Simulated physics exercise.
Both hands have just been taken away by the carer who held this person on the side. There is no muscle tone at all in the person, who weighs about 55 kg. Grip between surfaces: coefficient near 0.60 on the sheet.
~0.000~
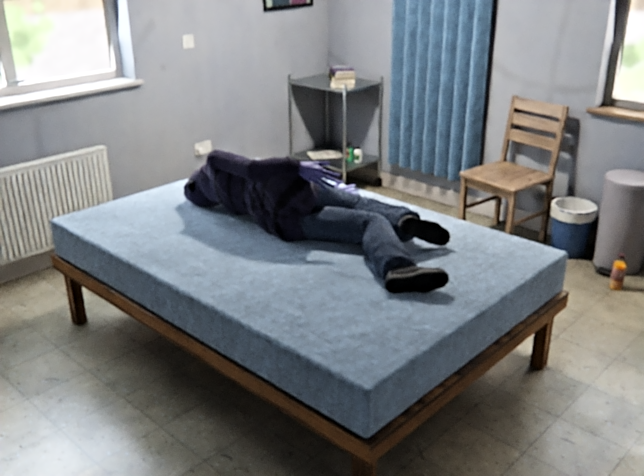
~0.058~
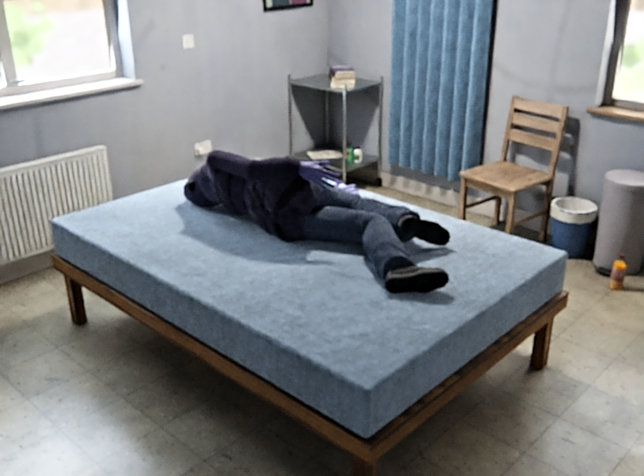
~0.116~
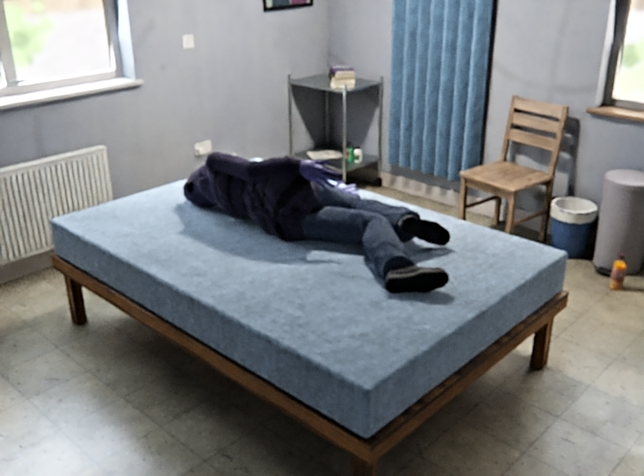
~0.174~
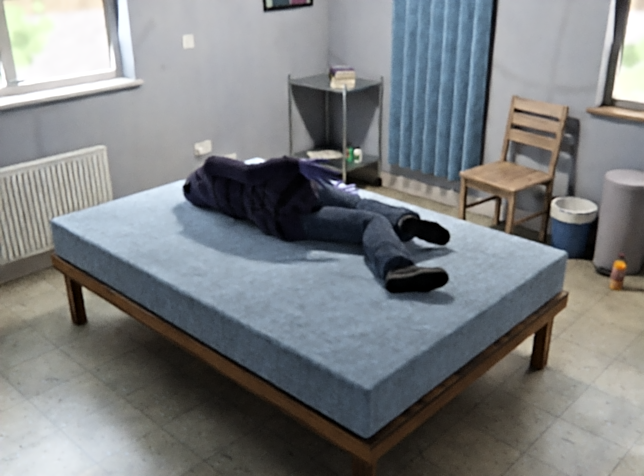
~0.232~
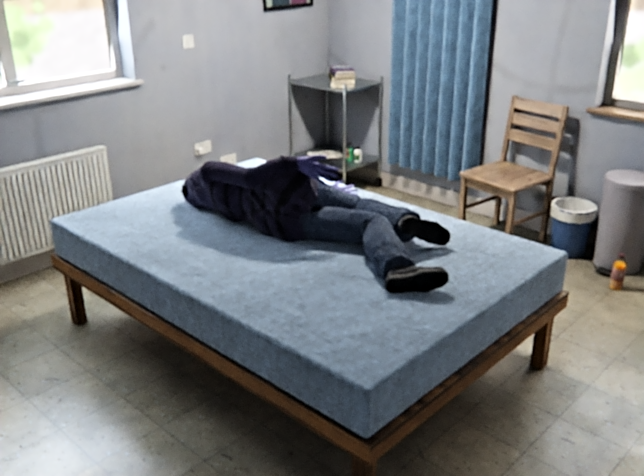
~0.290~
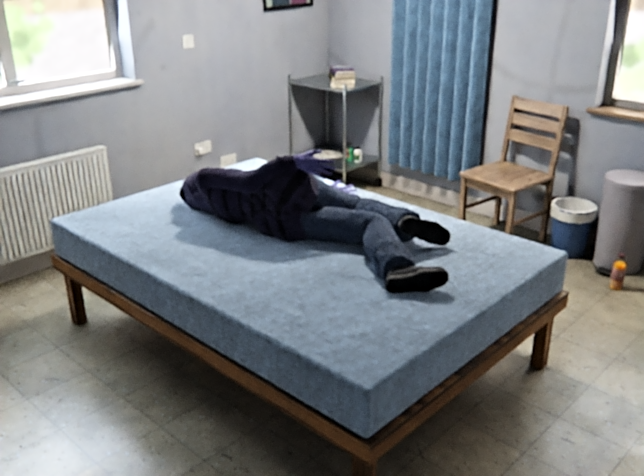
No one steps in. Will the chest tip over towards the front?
No, it falls back.
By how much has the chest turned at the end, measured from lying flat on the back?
The chest ends up turned about 20° from lying flat on its back.
After 0.54 s the chest is turned 20° from lying flat on the back, near (218, 201) in the last picture's view.
After 0.94 s the chest is turned 25° from lying flat on the back, near (218, 200) in the last picture's view.
After 1.54 s the chest is turned 25° from lying flat on the back, near (218, 200) in the last picture's view.
When all is still (2.1 s), chest sinks back.
